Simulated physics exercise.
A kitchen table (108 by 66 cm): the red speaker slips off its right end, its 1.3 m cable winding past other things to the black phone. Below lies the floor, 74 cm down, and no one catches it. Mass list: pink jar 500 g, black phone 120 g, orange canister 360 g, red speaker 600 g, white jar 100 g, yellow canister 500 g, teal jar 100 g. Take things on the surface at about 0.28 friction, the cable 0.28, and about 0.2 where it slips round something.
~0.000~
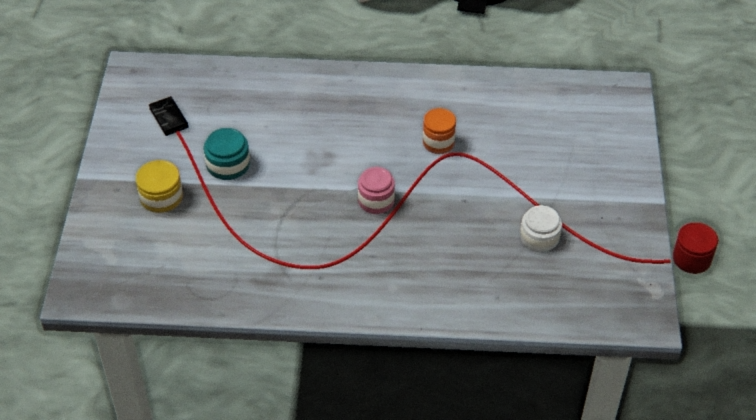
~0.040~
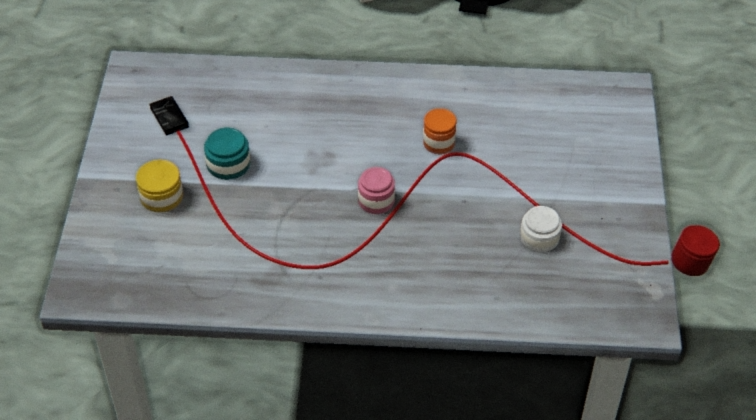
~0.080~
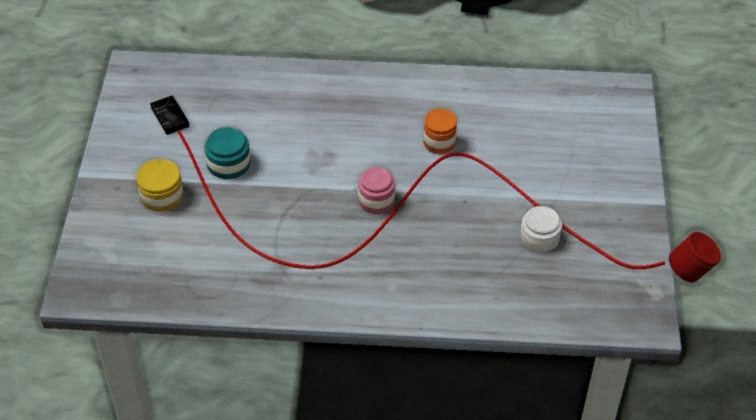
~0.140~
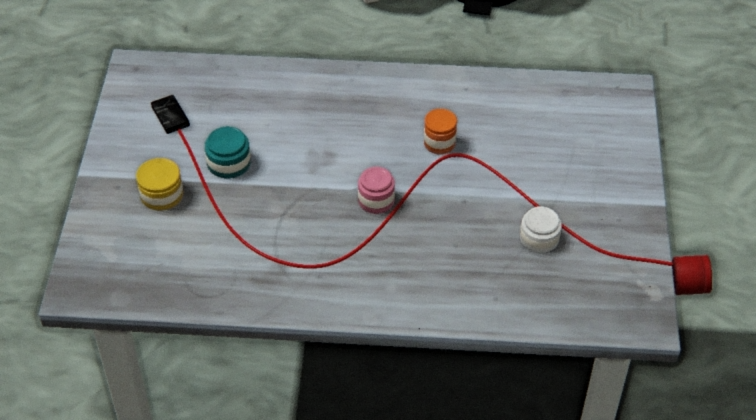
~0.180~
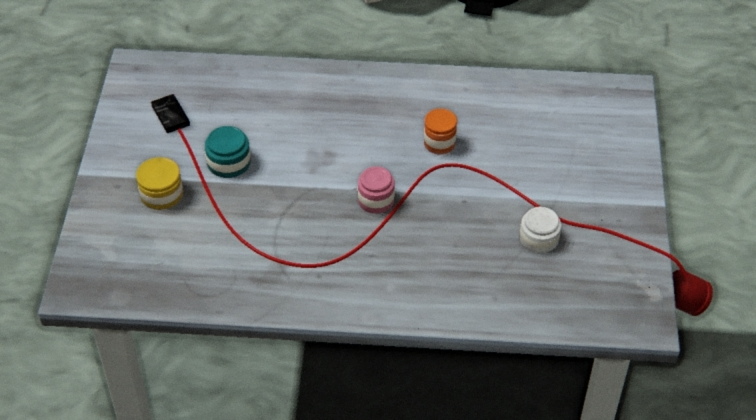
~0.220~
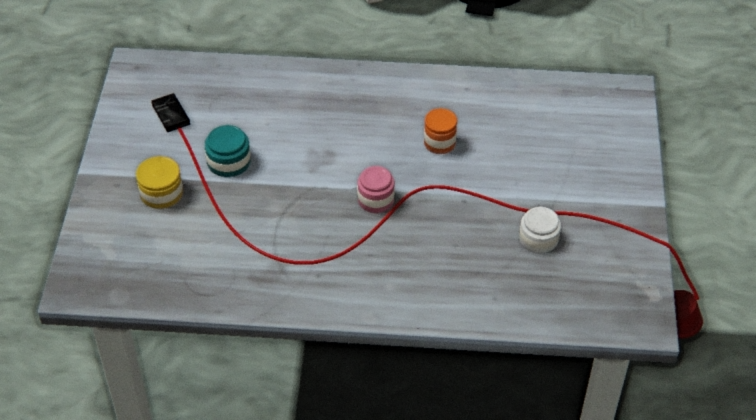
The clip opens on a table with colourful jars and a black phone, a red cable curving from the phone to a red cylindrical object at the right edge. The red object tilts and drops down past the edge, and the cable's right side pulls straighter, its bend near the orange canister flattening.
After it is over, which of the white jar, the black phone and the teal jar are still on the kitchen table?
Here: The white jar is not, the black phone is not, the teal jar is still on.
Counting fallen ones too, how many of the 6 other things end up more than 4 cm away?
The count is 3.
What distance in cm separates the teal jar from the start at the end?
Teal jar: 25 cm.
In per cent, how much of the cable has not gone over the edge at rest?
Around 0 percent.
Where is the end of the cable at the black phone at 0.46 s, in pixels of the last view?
(299, 187) or thereabouts.
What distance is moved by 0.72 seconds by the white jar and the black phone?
The white jar has shifted 15 cm and the black phone 100 cm.
At 0.5 s, the cable's tail end at (299, 187); black phone 29 cm off its start, teal jar 13 cm off its start, white jar 6 cm off its start.
At 0.7 s, the cable's tail end at (594, 346); black phone 97 cm off its start, teal jar 25 cm off its start, white jar 13 cm off its start.
At 1.0 s, the cable has left the top; black phone over the edge, white jar 41 cm off its start at (733, 381), teal jar 26 cm off its start at (318, 64).
At 1.2 s, the cable has left the top; black phone over the edge, white jar over the edge, teal jar 26 cm off its start.
At 2.4 s, the cable has left the top; black phone over the edge, white jar over the edge, teal jar 26 cm off its start at (318, 64), red speaker over the edge.
